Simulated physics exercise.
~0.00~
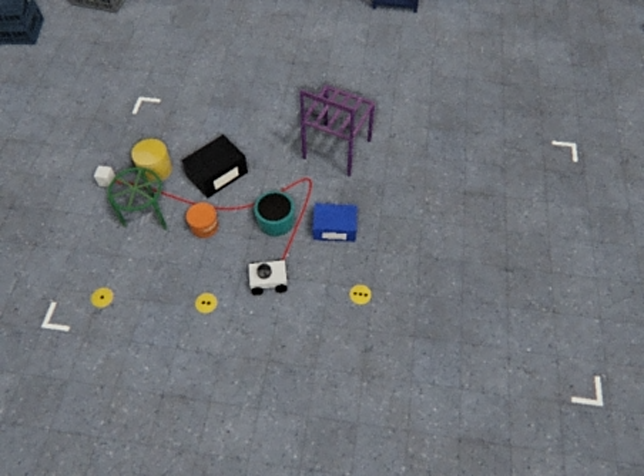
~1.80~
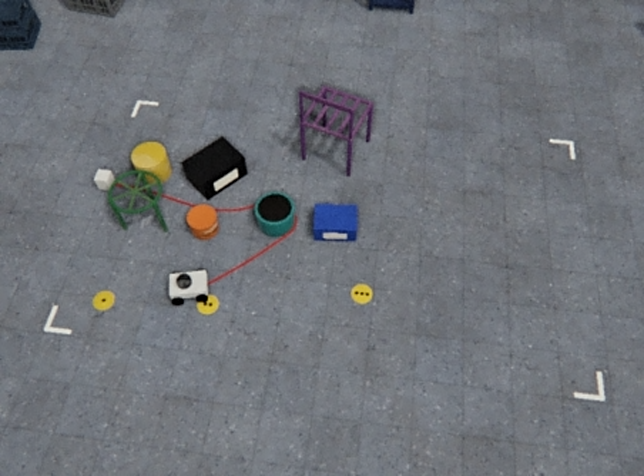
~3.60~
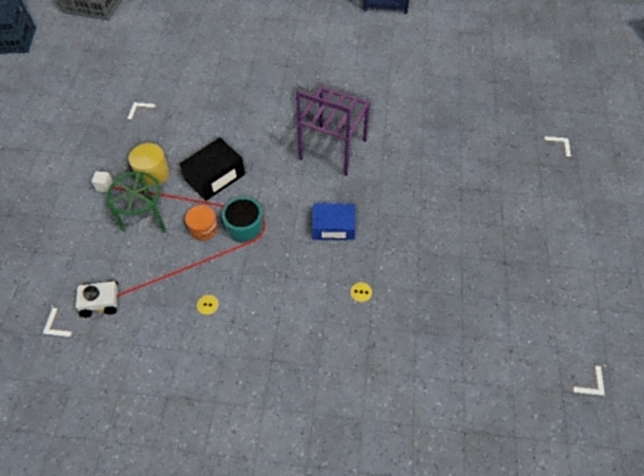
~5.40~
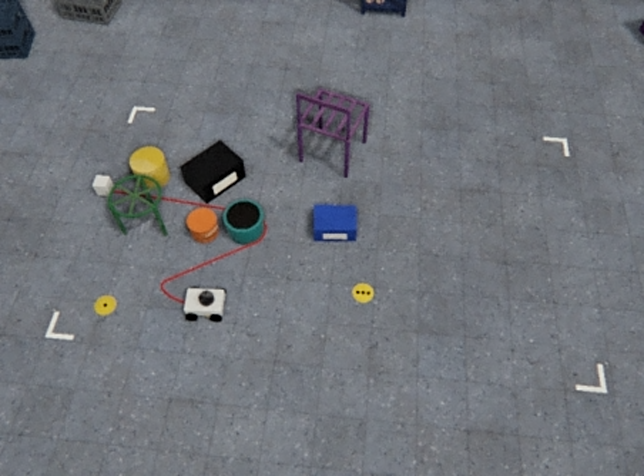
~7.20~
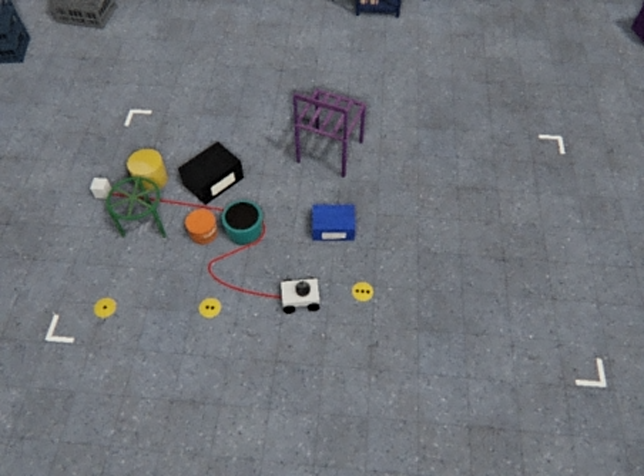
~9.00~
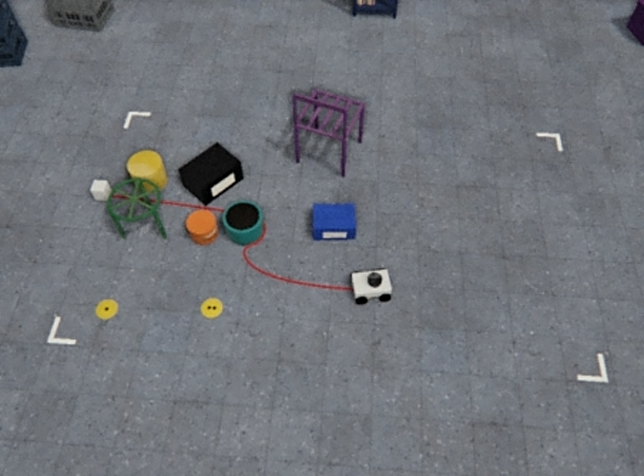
Small white cart trailing a red lead rolling left, the lead dragging a teal pot beside an orange bin, then cart returning right.
